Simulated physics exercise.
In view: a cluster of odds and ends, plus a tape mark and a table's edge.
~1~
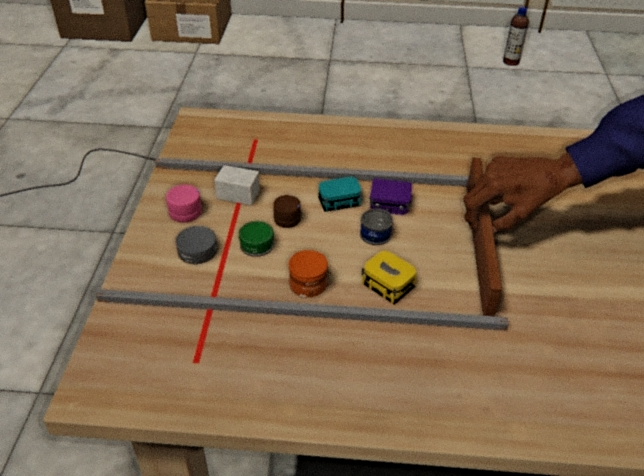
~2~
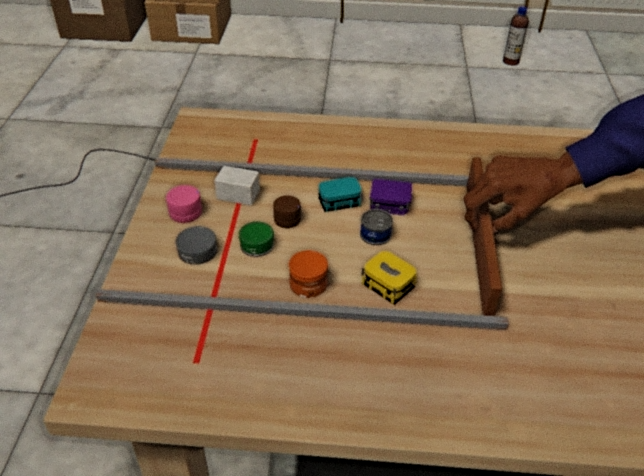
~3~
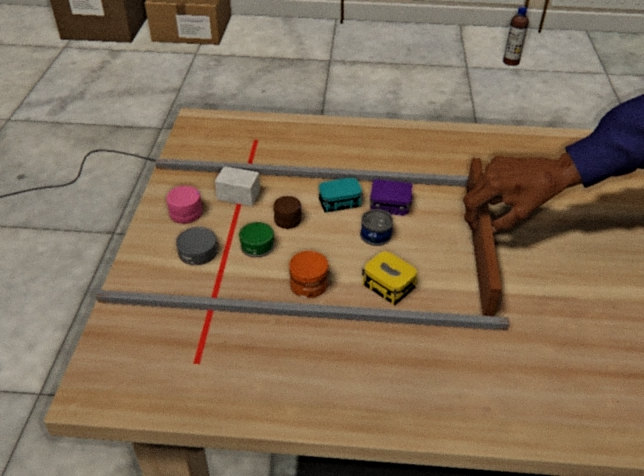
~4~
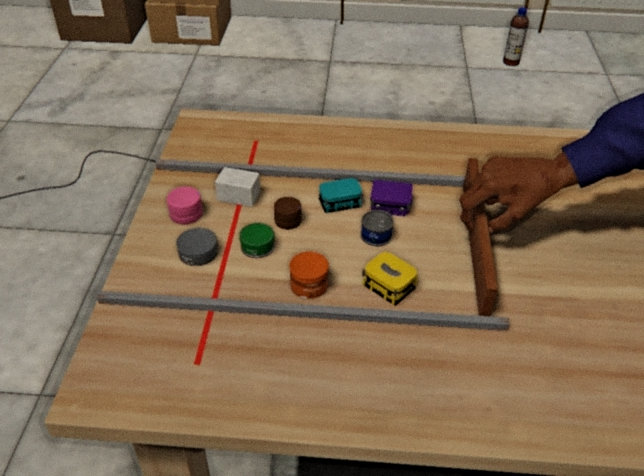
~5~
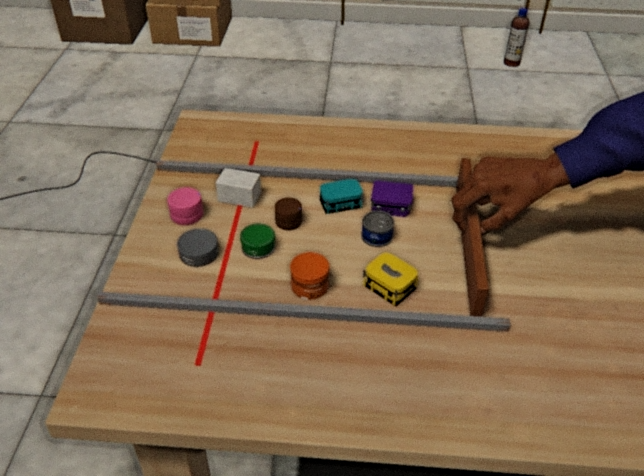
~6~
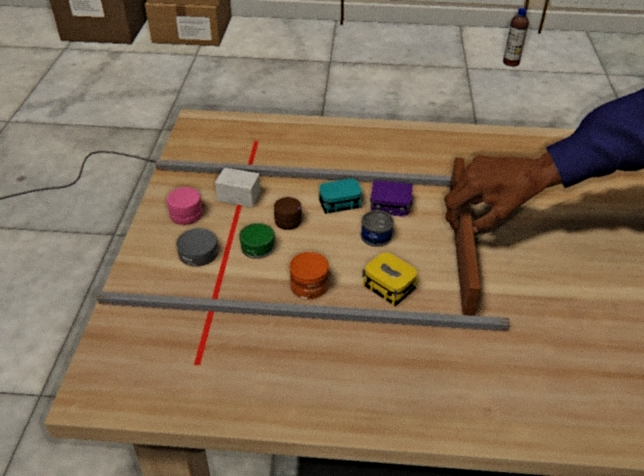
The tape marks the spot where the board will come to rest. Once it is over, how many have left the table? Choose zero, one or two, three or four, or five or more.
Zero of them have left the table.
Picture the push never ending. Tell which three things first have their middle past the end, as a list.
Order, earliest first: White block, turquoise case, grey tub.
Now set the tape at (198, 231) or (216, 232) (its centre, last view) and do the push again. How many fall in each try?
Counts: 1, 1.
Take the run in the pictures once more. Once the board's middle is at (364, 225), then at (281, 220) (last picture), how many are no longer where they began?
Note: First position 5; second position 8.
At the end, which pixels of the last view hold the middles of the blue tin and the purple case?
Close to (218, 219); the other close to (223, 188).
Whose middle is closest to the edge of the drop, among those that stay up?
Ending up nearest is the white block.
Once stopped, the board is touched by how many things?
Looks like 3 of them, all told.
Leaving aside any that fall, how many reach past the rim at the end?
The number would be 1.
A little later, none off yet; pink lid at rest near (185, 206); grey tub at rest near (198, 247); white block at rest near (238, 187).
Next, none off yet; pink lid at rest near (185, 206); grey tub at rest near (198, 247); white block shifted about its own width near (213, 187).
When it is over, the number that fall off is zero.
